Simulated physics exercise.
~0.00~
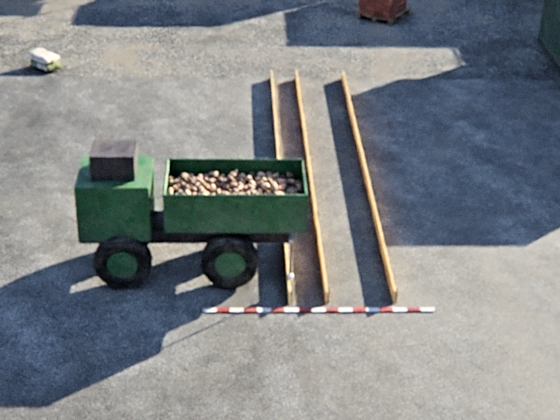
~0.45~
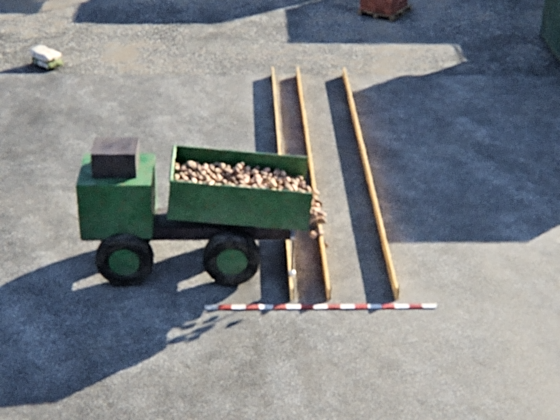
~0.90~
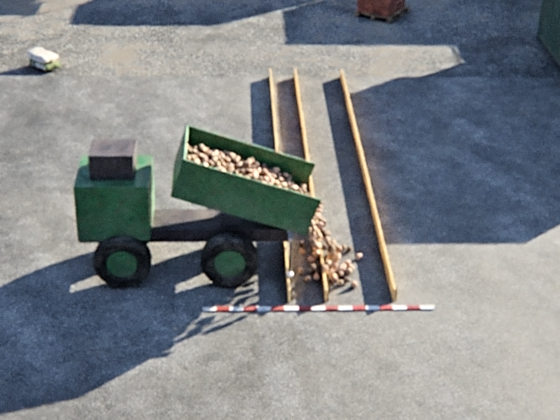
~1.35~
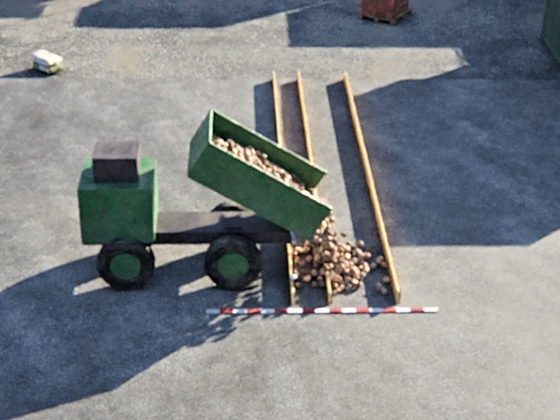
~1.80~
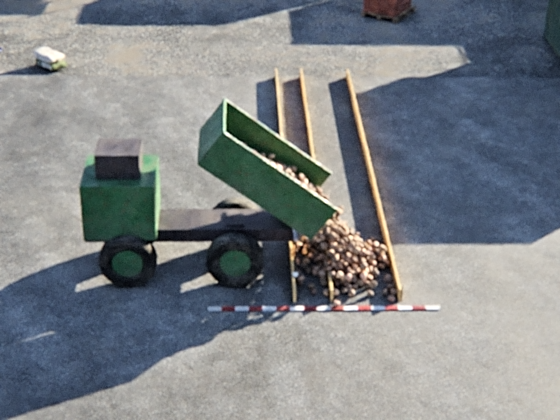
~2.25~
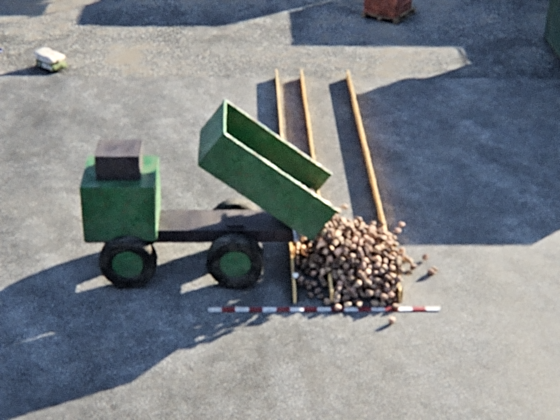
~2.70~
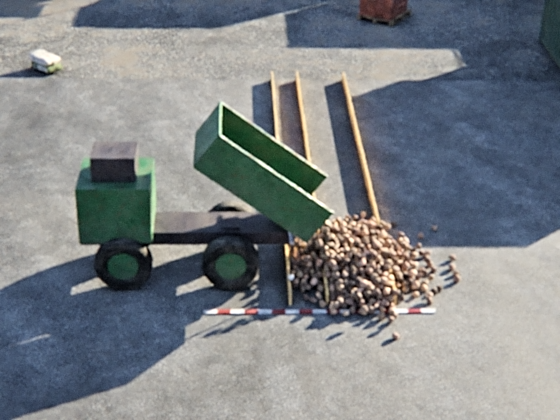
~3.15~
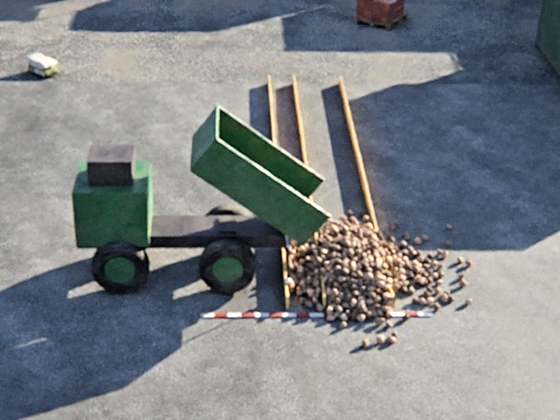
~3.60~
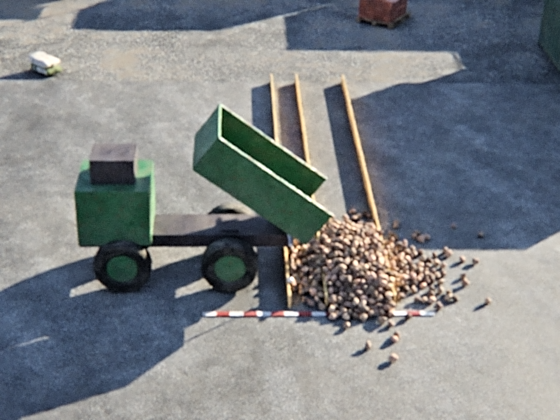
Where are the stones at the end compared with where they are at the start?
At the start the stones lie in the truck's green bed, and at the end they are in a heap on the ground to the right of the truck, lower in the view, with a few scattered beyond the last board.
